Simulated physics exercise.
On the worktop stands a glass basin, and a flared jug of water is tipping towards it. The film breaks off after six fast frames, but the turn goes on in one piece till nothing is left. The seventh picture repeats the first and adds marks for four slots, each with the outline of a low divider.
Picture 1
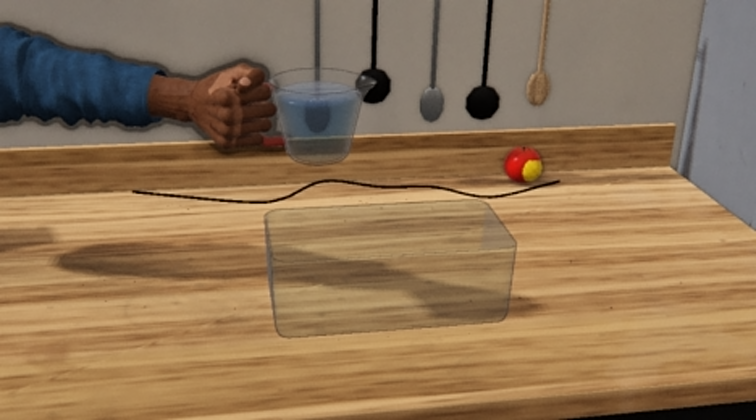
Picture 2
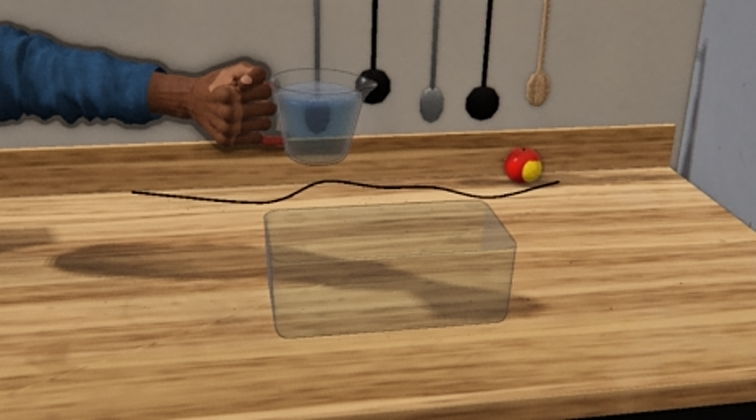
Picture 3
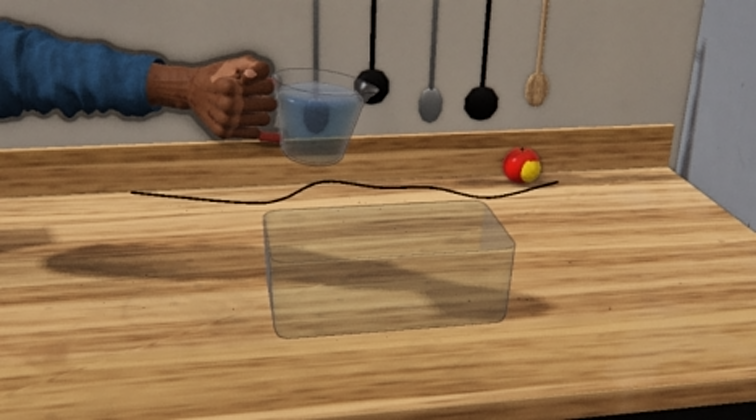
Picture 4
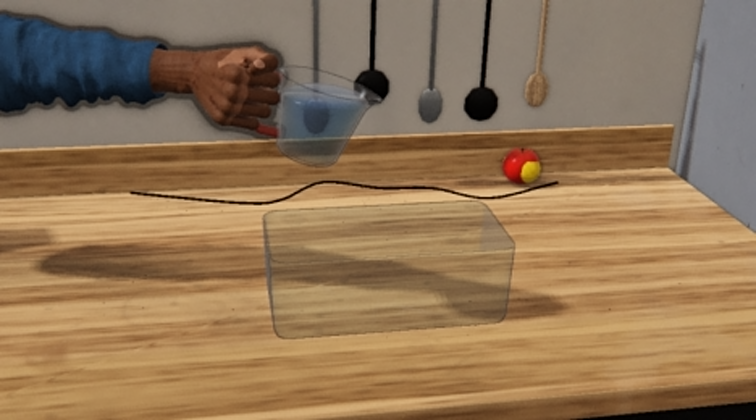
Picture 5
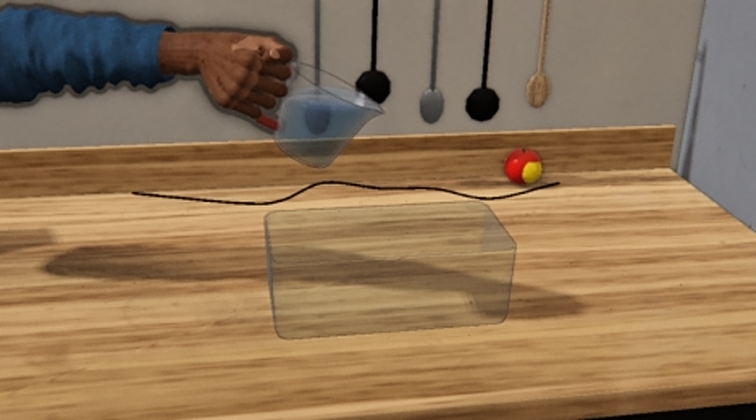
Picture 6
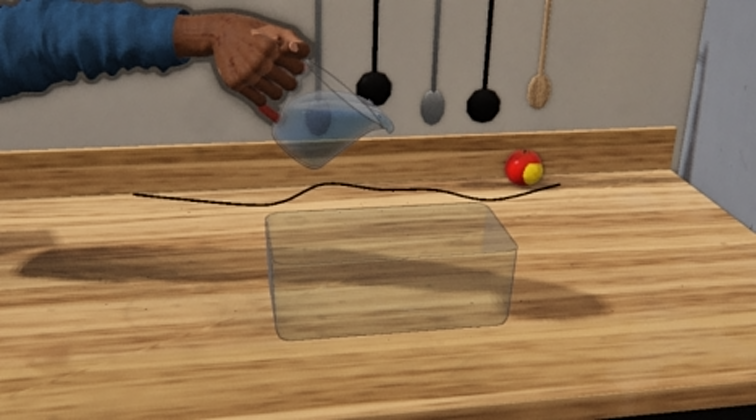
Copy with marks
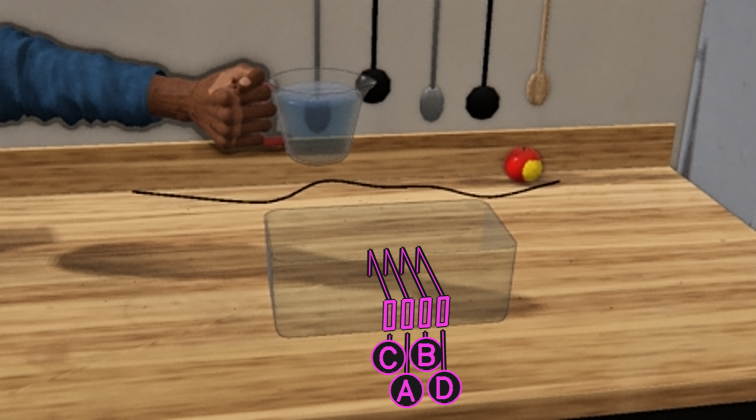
A hand in a blue sleeve reaches in from the left, holding a clear, flared jug of bluish water above a wooden worktop, seen from the front and slightly above. An empty glass basin stands below, with a thin dark cord and a red and yellow ball behind it and utensils hanging on the grey wall. The hand holds the jug nearly upright, then tilts it steadily rightward until water reaches past its lip, while the view stays essentially still.
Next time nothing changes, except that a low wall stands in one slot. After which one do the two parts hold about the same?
I would pick position B.
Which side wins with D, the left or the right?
The left one.
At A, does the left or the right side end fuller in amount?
More ends on the right.
In magenta, A at (407, 333); B at (425, 332); C at (389, 335); D at (442, 331).
With A, about 20 % ends left of the wall and 78 % right of it; 3 % is lost outside.
With B, about 57 % ends left of the wall and 40 % right of it; 3 % is lost outside.
With C, about 8 % ends left of the wall and 90 % right of it; 3 % is lost outside.
With D, about 78 % ends left of the wall and 17 % right of it; 5 % is lost outside.
